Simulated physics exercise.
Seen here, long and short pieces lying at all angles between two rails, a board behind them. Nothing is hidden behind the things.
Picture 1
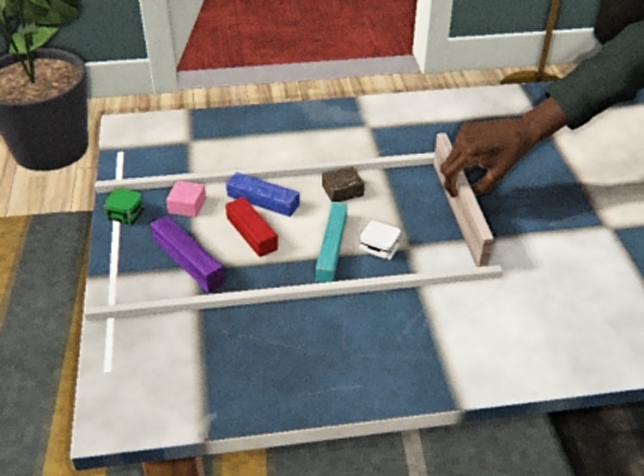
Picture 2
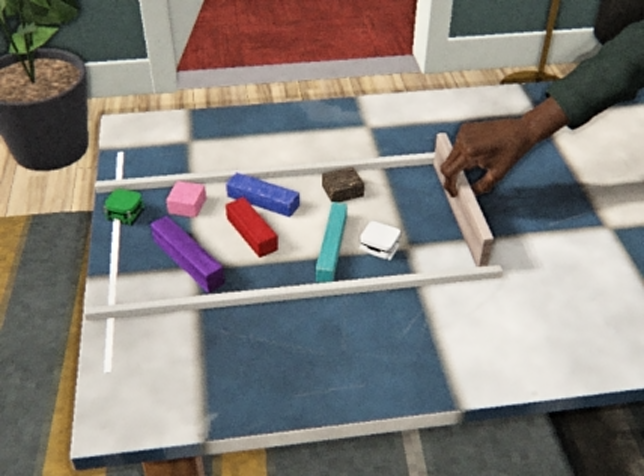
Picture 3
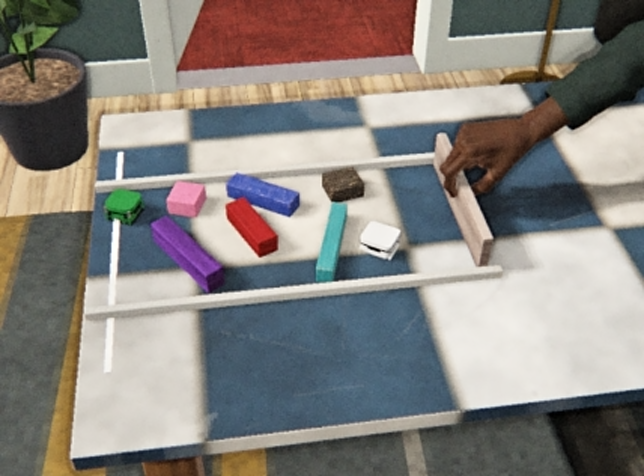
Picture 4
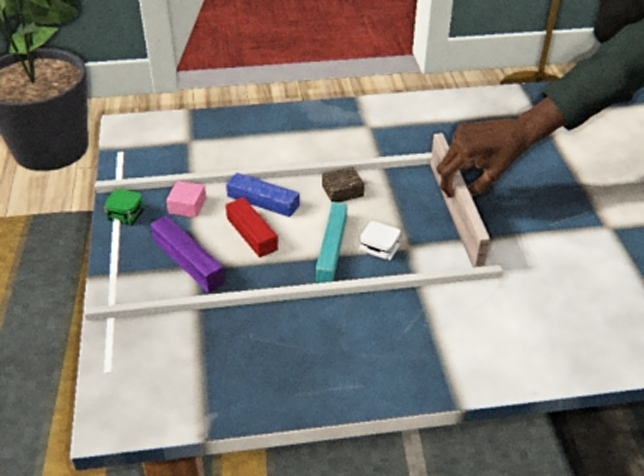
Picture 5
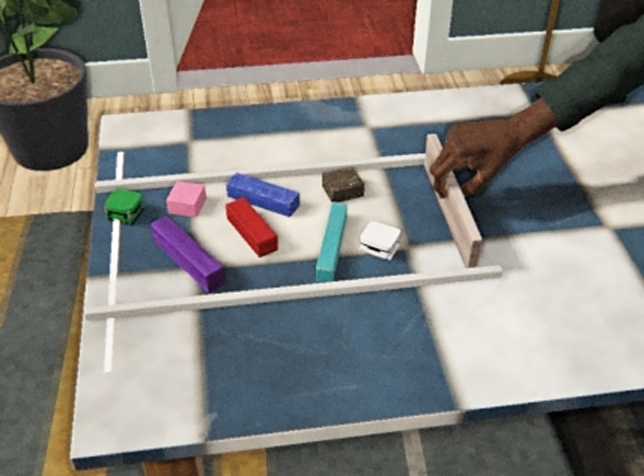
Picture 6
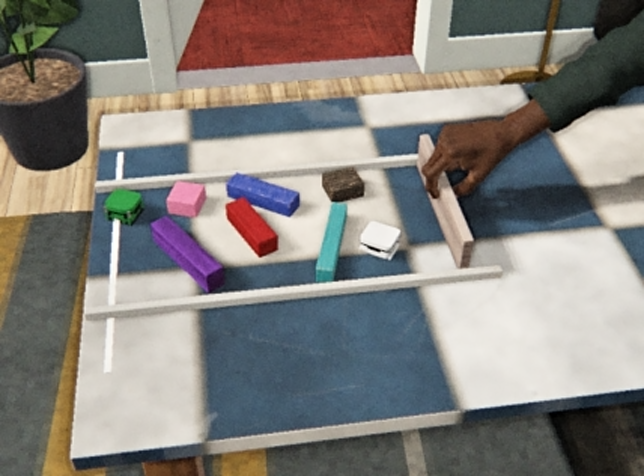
A hand sliding an upright board slightly left between two rails, toward scattered colourful blocks that lie still on a checkered table.
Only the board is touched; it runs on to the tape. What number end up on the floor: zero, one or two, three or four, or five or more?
Here the number that fall off is five or more.
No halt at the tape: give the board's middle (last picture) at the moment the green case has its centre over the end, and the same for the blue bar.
At (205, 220) for the green case; at (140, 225) for the blue bar.
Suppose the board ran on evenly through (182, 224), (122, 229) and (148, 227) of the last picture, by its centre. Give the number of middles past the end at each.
In that order 1, 6 and 4.
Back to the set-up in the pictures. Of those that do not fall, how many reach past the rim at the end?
Overhanging: 2.
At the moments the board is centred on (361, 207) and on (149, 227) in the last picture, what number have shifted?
At the one place 3, at the other 8.
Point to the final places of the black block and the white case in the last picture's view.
The black block stops around (98, 204); the white case around (95, 280).
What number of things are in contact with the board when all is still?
In contact: 2.
Early on, none off yet; green case at rest near (124, 207); purple stick at rest near (187, 254); pink block at rest near (187, 199).
Finally, the number that fall off is five or more; lost, turquoise bar, blue bar, red stick, pink block, purple stick and green case.
